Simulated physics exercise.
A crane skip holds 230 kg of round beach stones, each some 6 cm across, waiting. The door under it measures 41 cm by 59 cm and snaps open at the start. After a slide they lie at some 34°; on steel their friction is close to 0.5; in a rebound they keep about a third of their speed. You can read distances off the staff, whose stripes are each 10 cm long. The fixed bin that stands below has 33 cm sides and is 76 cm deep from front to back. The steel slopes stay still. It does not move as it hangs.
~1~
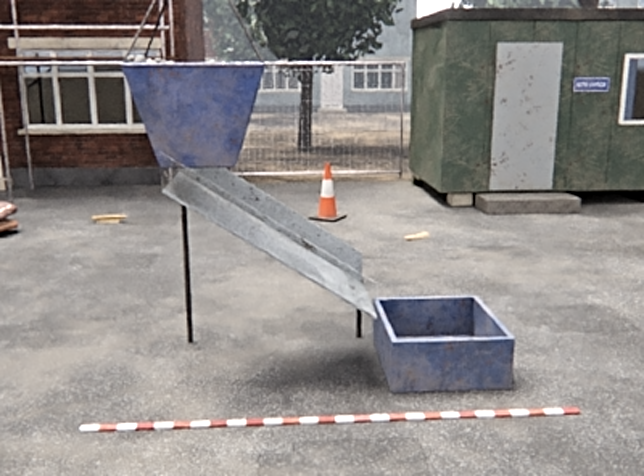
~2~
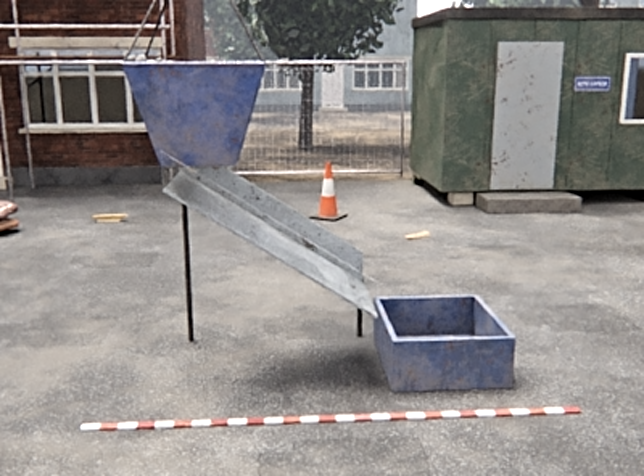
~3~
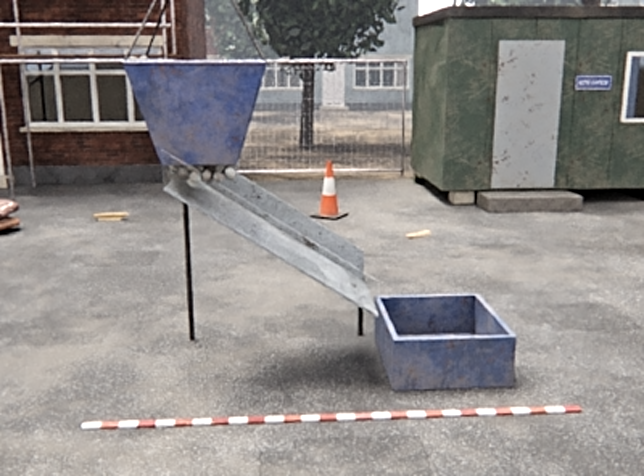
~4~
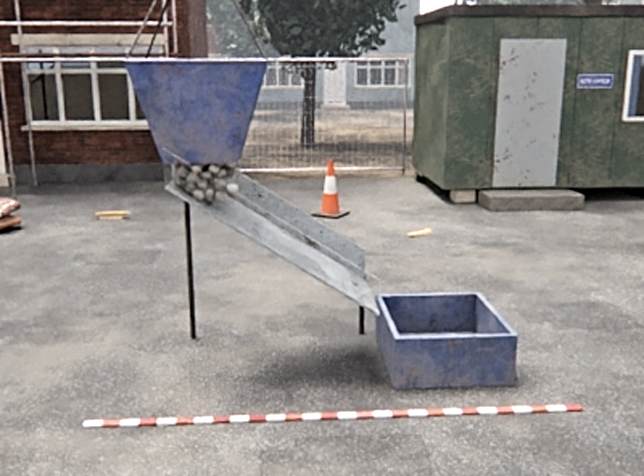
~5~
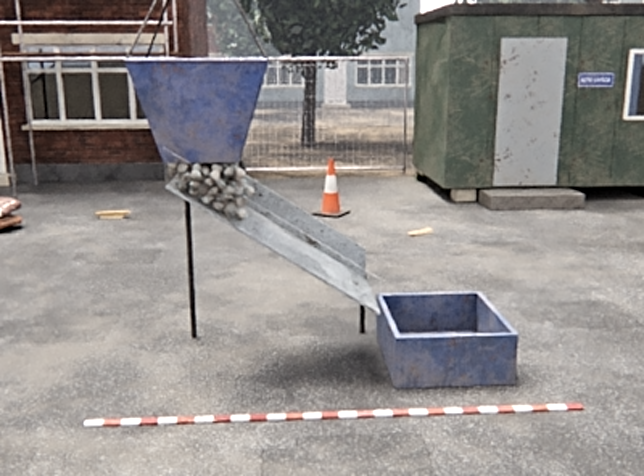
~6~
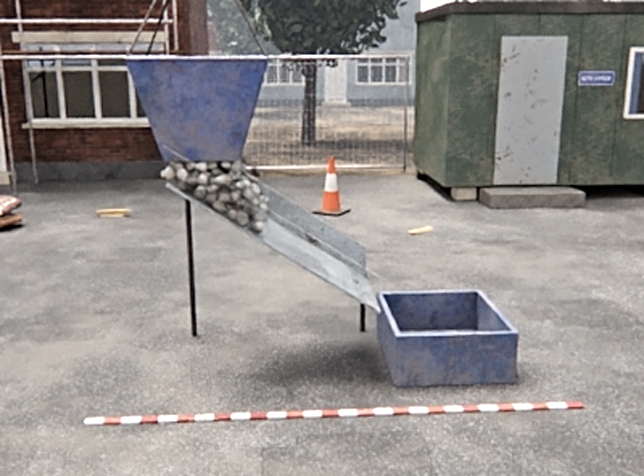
Rounded grey stones begin to show at the mouth of a raised blue hopper, above a sloping metal chute in a paved yard. They emerge in growing numbers, bunching beneath the hopper, then spread a short way down the chute to the right, while the open blue box below stays empty.
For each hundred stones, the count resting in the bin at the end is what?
It is about 97.
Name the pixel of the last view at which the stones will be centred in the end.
I'd point to close to (437, 331) in the last picture.
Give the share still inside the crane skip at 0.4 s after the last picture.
Near 25 % is still in there.
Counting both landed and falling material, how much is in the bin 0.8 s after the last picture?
Roughly 30 percent by that time.
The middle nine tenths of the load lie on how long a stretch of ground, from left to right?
I'd say close to 60 cm, left to right.
Then, 0.4 s after the last picture, 23 % in the crane skip, 70 % on the steel, 6 % falling or lying left of the bin, 1 % falling or lying in the bin; the stones farthest right are at (410, 316).
Then, 0.8 s after the last picture, 0 % in the crane skip, 63 % on the steel, 8 % falling or lying left of the bin, 29 % falling or lying in the bin; the stones farthest right are at (484, 338).
Then, 1.4 s after the last picture, 0 % in the crane skip, 17 % on the steel, 6 % falling or lying left of the bin, 77 % falling or lying in the bin; the stones farthest right are at (490, 335).
Then, 2.3 s after the last picture, 0 % in the crane skip, 3 % falling or lying left of the bin, 96 % falling or lying in the bin, 1 % falling or lying beside or right of the bin; the stones farthest right are at (489, 332).
Then, 4.2 s after the last picture, 0 % in the crane skip, 3 % left of the bin, 97 % in the bin, 1 % beside or right of the bin; the stones farthest right are at (491, 335).
